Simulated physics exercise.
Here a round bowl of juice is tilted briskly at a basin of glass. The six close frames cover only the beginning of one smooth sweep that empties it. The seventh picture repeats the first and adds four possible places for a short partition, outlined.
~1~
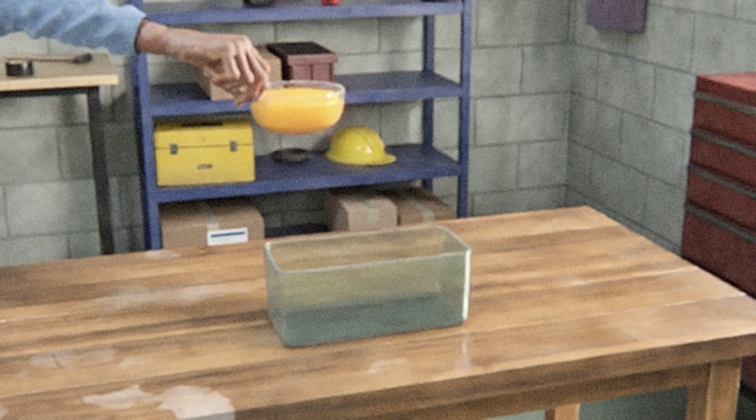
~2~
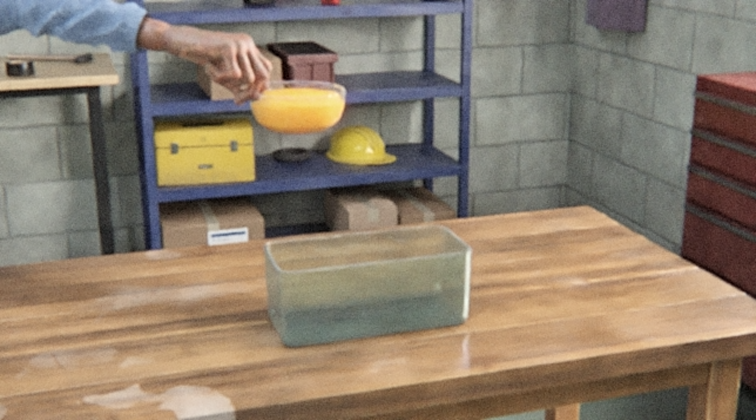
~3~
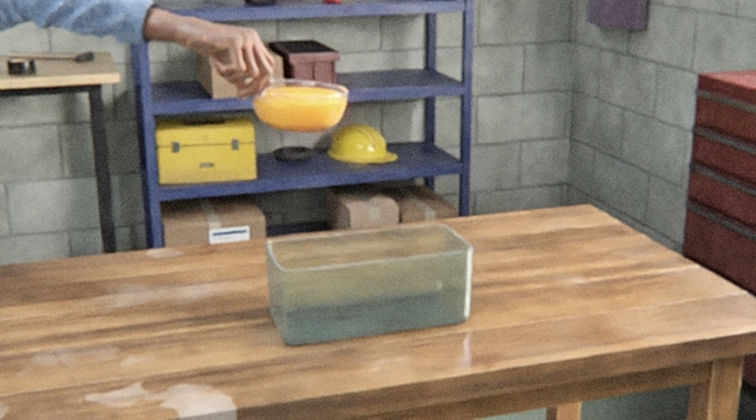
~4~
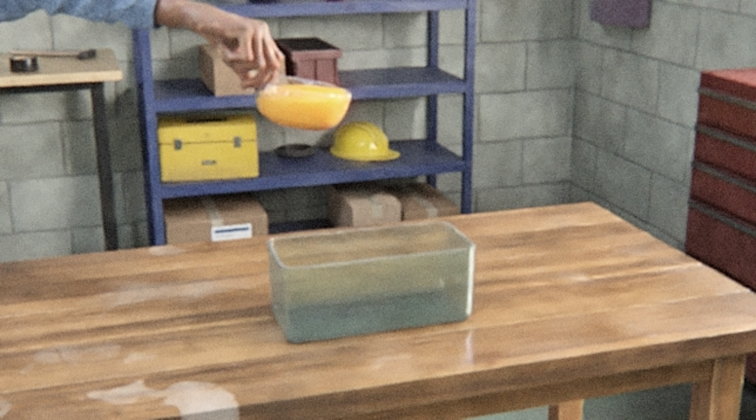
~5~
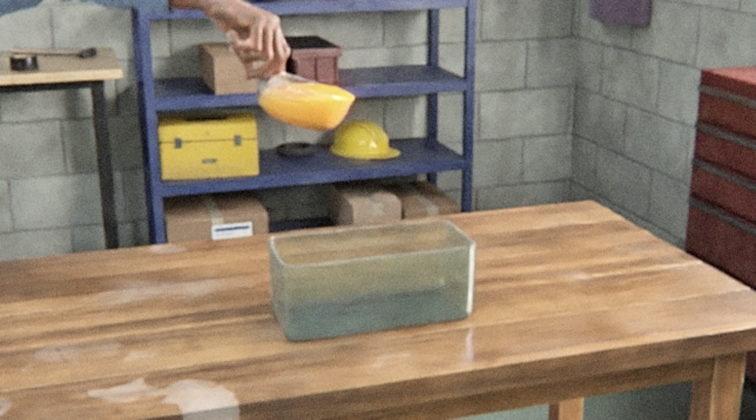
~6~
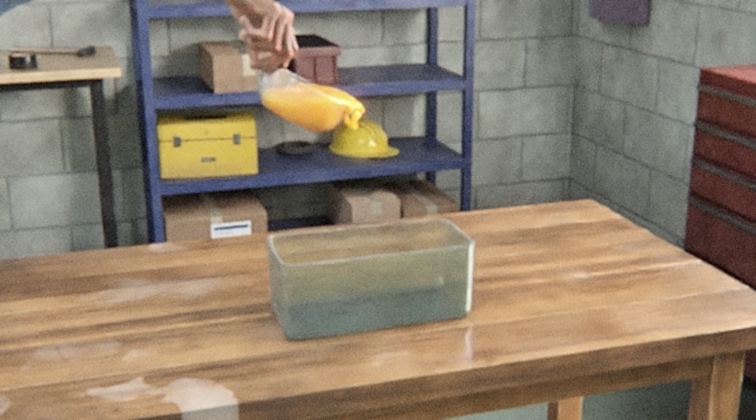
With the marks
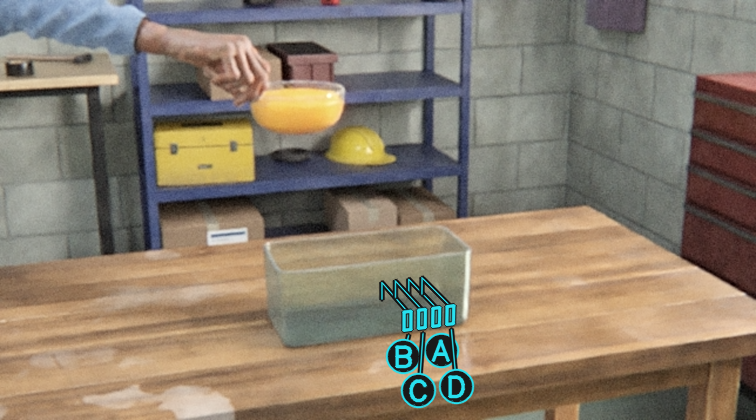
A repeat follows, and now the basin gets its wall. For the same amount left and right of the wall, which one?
The answer is slot B.
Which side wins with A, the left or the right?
The left one.
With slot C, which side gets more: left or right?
The left one.
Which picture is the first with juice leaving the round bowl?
Picture 5.
In cyan, A at (437, 331); B at (408, 335); C at (423, 333); D at (451, 329).
With A, about 89 % ends left of the wall and 9 % right of it.
With B, about 48 % ends left of the wall and 51 % right of it.
With C, about 74 % ends left of the wall and 24 % right of it.
With D, about 81 % ends left of the wall and 17 % right of it.
